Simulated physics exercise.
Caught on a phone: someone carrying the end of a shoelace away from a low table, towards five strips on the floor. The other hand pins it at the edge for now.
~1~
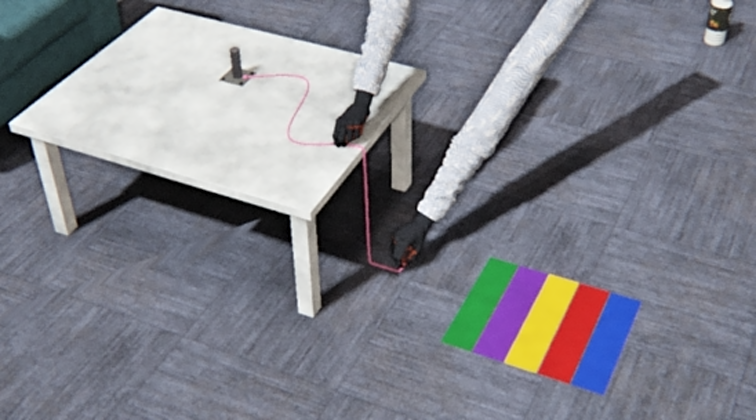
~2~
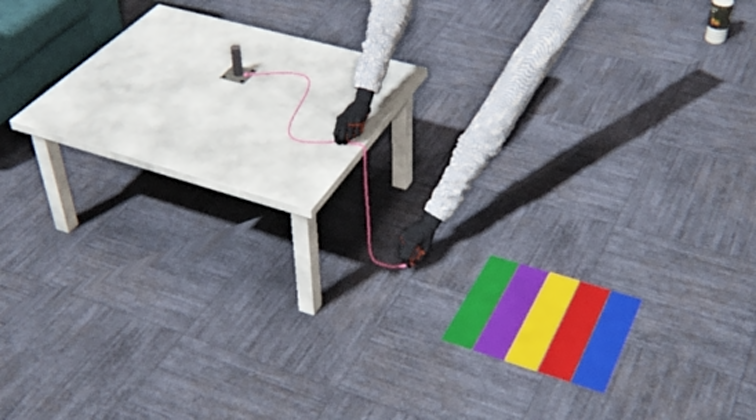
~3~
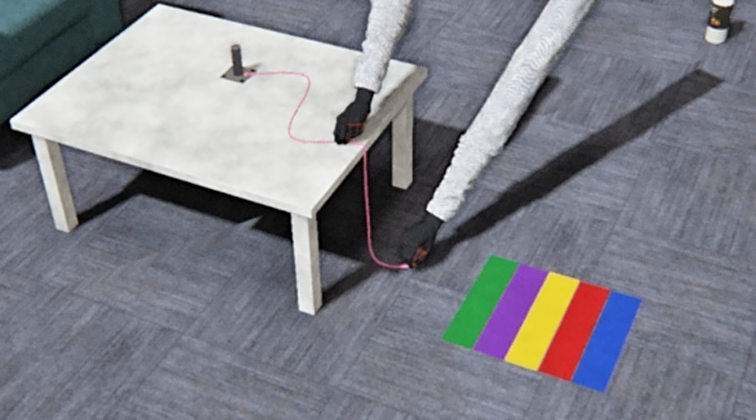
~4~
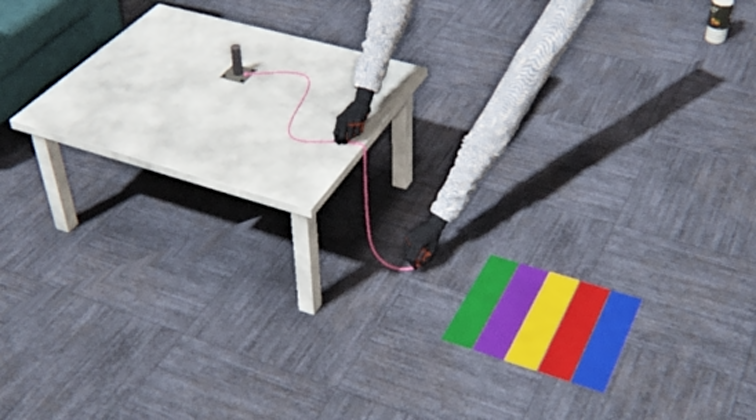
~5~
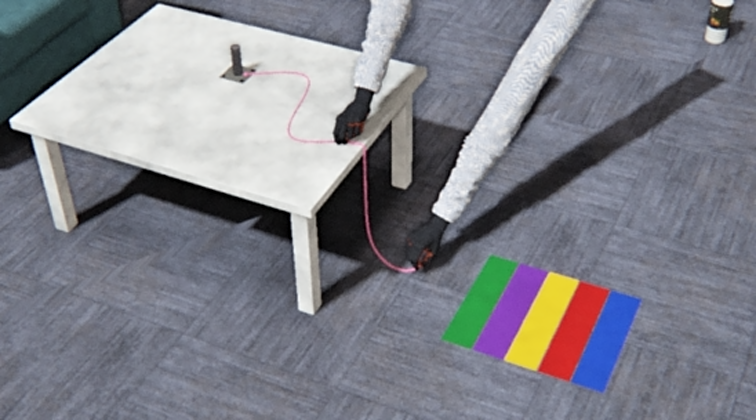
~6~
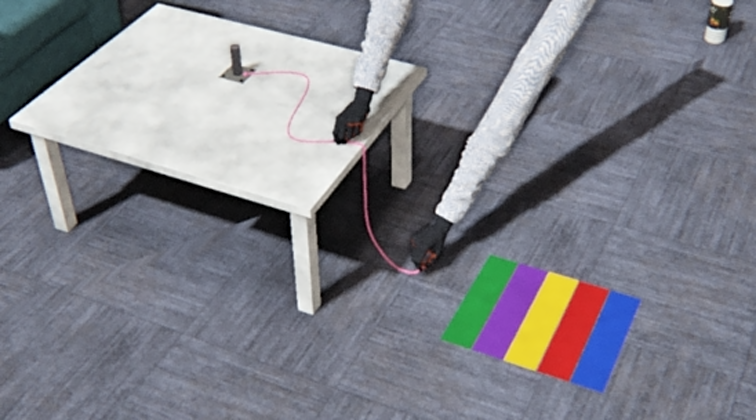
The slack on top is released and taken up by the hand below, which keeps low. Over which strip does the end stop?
The end stops over the red strip.
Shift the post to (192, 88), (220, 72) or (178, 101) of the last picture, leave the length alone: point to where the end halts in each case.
The places are (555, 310), (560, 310) and (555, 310).
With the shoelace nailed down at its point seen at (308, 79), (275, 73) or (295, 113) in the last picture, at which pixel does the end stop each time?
In that order: (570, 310), (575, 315) and (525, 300).
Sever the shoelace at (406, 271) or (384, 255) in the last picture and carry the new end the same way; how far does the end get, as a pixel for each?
In that order: (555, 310) and (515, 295).
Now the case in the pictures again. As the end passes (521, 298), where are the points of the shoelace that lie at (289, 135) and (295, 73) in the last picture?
They go to (374, 135) and to (279, 93).
A little later, end near (521, 298); over purple.
Next, end near (561, 310); over yellow.
When it is tight, end near (584, 317); over red. It gets as far as the red strip.
